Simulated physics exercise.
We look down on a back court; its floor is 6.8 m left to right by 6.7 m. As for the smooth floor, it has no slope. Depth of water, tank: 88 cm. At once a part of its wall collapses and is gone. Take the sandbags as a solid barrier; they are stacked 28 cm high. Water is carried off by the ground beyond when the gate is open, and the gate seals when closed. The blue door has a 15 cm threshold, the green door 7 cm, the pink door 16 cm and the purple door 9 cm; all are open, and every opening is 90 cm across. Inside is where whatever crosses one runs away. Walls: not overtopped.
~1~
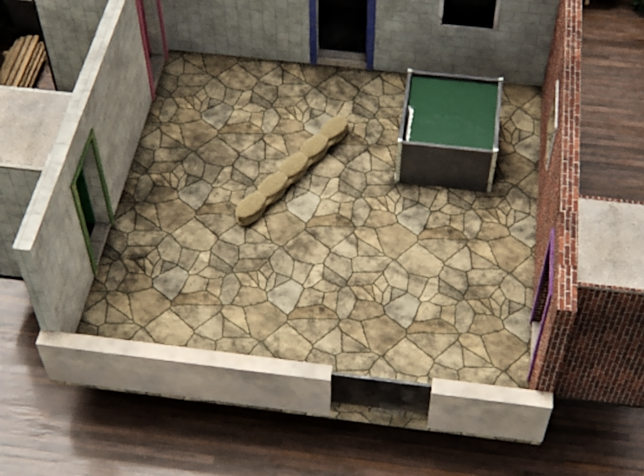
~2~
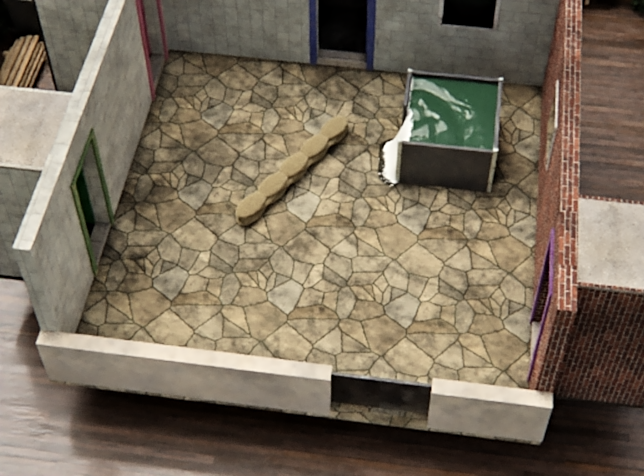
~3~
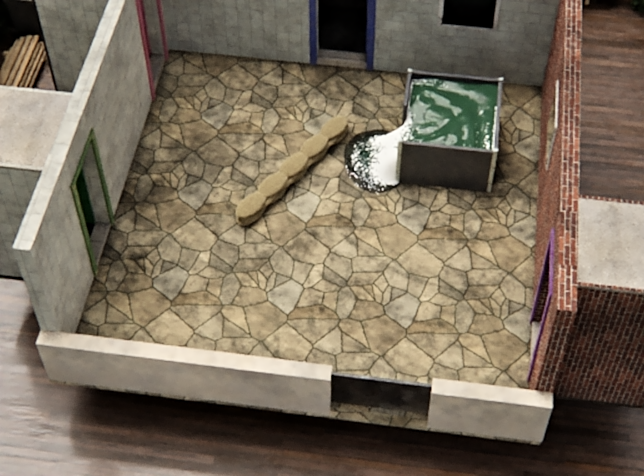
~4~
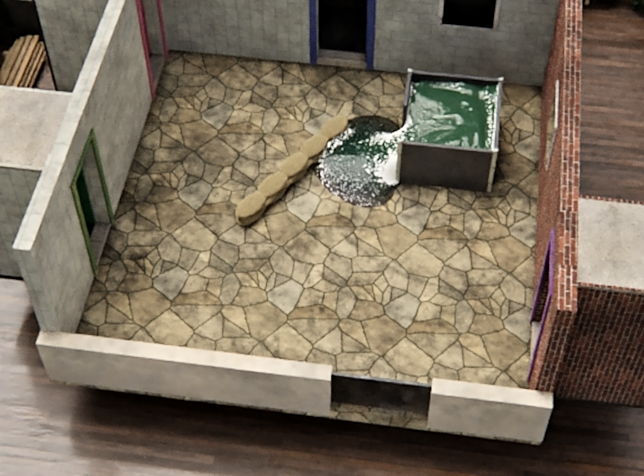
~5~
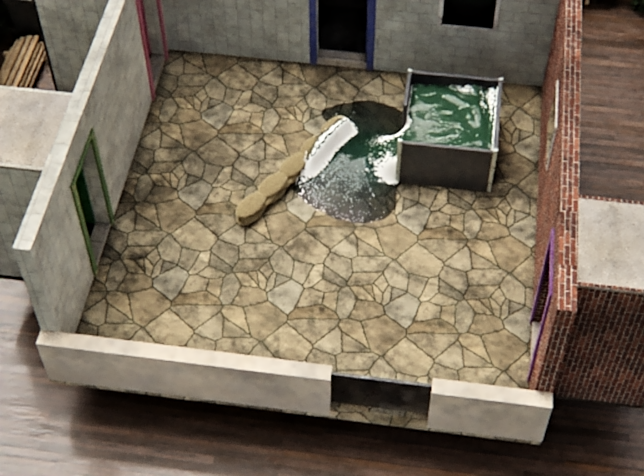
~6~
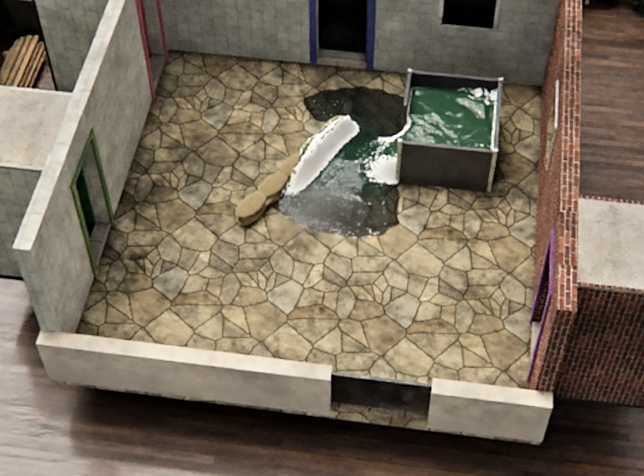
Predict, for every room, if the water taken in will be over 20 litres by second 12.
Prediction: For the blue door, not over 20 litres; for the green door, not over 20 litres; for the pink door, not over 20 litres; for the purple door, not over 20 litres.
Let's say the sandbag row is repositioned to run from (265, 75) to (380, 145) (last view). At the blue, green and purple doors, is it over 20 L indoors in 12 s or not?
Result - blue: No, not exceeded, green: Yes, exceeded, purple: No, not exceeded.
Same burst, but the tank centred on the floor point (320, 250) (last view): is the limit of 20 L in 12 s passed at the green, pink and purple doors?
Lab note: Vs limit, green door limit broken; pink door limit held; purple door limit held.
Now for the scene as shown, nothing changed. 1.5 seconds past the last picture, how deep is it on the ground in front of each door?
In centimetres, the blue door has 13, the green door 0, the pink door 0 and the purple door 0.
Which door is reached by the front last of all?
That's the purple door.
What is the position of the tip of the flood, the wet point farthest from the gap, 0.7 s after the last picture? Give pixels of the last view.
Near (208, 294).
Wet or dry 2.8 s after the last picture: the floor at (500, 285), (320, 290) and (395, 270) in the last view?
Untouched, soaked, untouched.
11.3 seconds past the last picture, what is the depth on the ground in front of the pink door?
Roughly 8.0 cm deep.
Then, 0.7 s after the last picture water covers 25 % of the floor and is deepest (45 cm) near (341, 150); blue door 14 cm at the sill, 0 L in, green door not reached, pink door not reached, purple door not reached.
Then, 1.5 s after the last picture water covers 45 % of the floor and is deepest (33 cm) near (343, 142); blue door 13 cm at the sill, 0 L in, green door not reached, pink door not reached, purple door not reached.
Then, 2.8 s after the last picture water covers 50 % of the floor and is deepest (24 cm) near (68, 359); blue door 9 cm at the sill, 1 L in, green door 6 cm at the sill, 0 L in, pink door 9 cm at the sill, 0 L in, purple door not reached.
Then, 6.3 s after the last picture water covers 85 % of the floor and is deepest (10 cm) near (341, 150); blue door 4 cm at the sill, 1 L in, green door 6 cm at the sill, 3 L in, pink door 3 cm at the sill, 0 L in, purple door 8 cm at the sill, 0 L in.
Then, 11.3 s after the last picture water covers 95 % of the floor and is deepest (11 cm) near (537, 109); blue door 6 cm at the sill, 1 L in, green door 4 cm at the sill, 3 L in, pink door 8 cm at the sill, 0 L in, purple door 5 cm at the sill, 0 L in.
